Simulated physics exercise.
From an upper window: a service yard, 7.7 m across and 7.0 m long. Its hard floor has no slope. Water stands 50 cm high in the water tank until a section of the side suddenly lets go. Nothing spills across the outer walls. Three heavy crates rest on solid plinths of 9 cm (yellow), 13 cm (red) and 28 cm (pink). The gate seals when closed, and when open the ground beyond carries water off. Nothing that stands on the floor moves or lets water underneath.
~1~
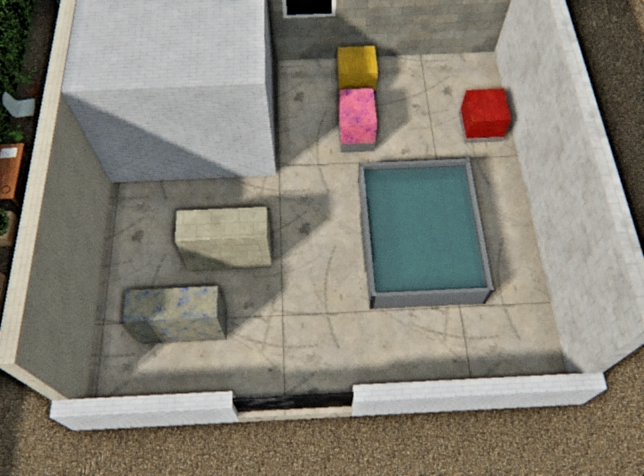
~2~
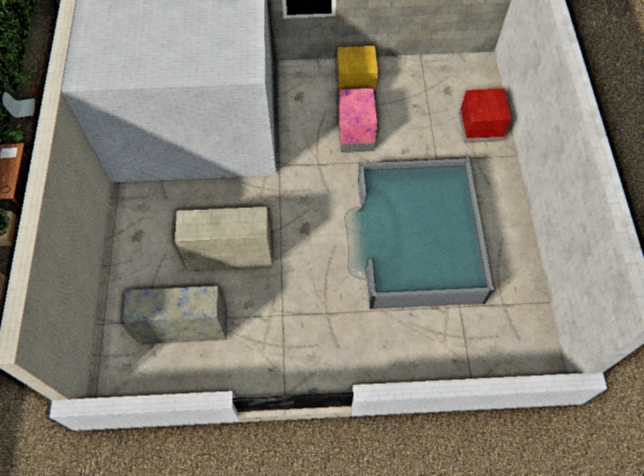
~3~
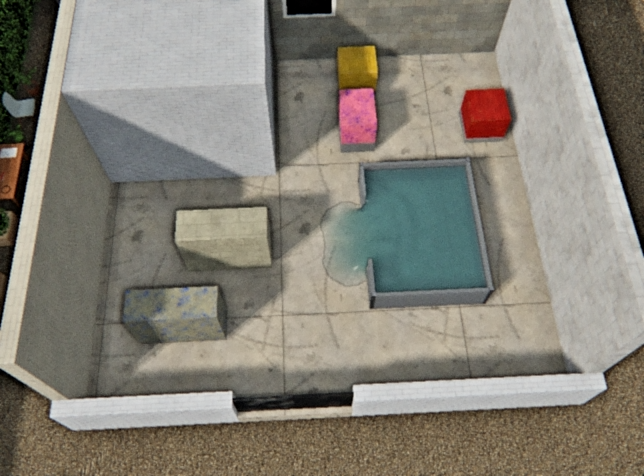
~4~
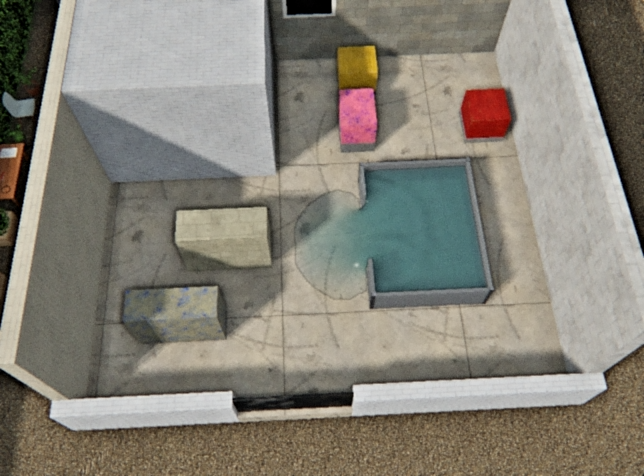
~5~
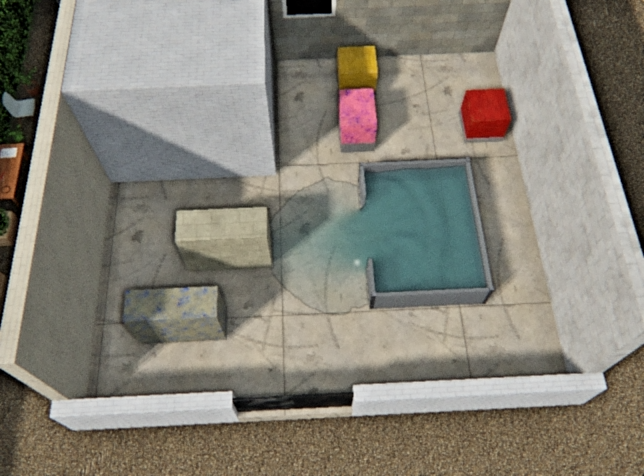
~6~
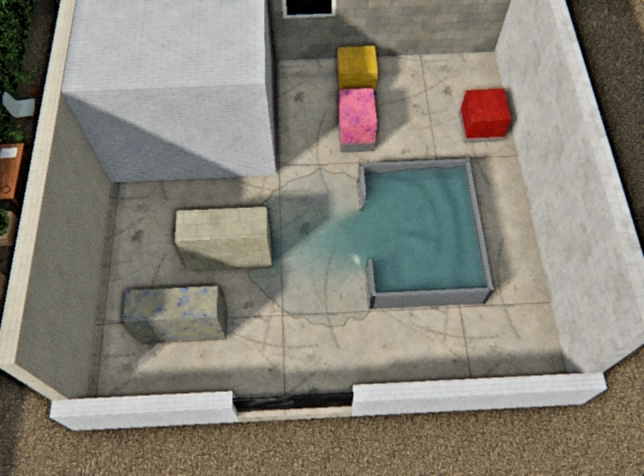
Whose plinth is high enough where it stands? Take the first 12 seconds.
The yellow crate escapes dry; the red crate escapes dry; the pink crate stays dry.
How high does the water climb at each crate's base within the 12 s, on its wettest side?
Peaks in cm: Yellow 6, red 0, pink 6.
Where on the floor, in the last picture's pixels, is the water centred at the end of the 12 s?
Around (318, 264).
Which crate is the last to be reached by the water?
Last comes the red one.
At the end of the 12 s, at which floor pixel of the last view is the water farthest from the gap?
Around (86, 410).
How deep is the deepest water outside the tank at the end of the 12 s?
Roughly 12 cm.
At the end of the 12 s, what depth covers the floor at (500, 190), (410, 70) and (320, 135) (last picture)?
In that order: 2, 1 and 5 cm.
A moment later water covers 20 % of the floor and is deepest (33 cm) near (277, 247); yellow plinth not reached, red plinth not reached, pink plinth not reached.
Soon after water covers 35 % of the floor and is deepest (30 cm) near (112, 186); yellow plinth not reached, red plinth not reached, pink plinth reached.
Next water covers 45 % of the floor and is deepest (22 cm) near (110, 202); yellow plinth not reached, red plinth not reached, pink plinth reached.
Later on water covers 65 % of the floor and is deepest (16 cm) near (139, 321); yellow plinth reached, red plinth not reached, pink plinth reached.
At the end water covers 85 % of the floor and is deepest (12 cm) near (529, 387); highest at the yellow plinth 6 cm, highest at the red plinth 0 cm, highest at the pink plinth 6 cm.
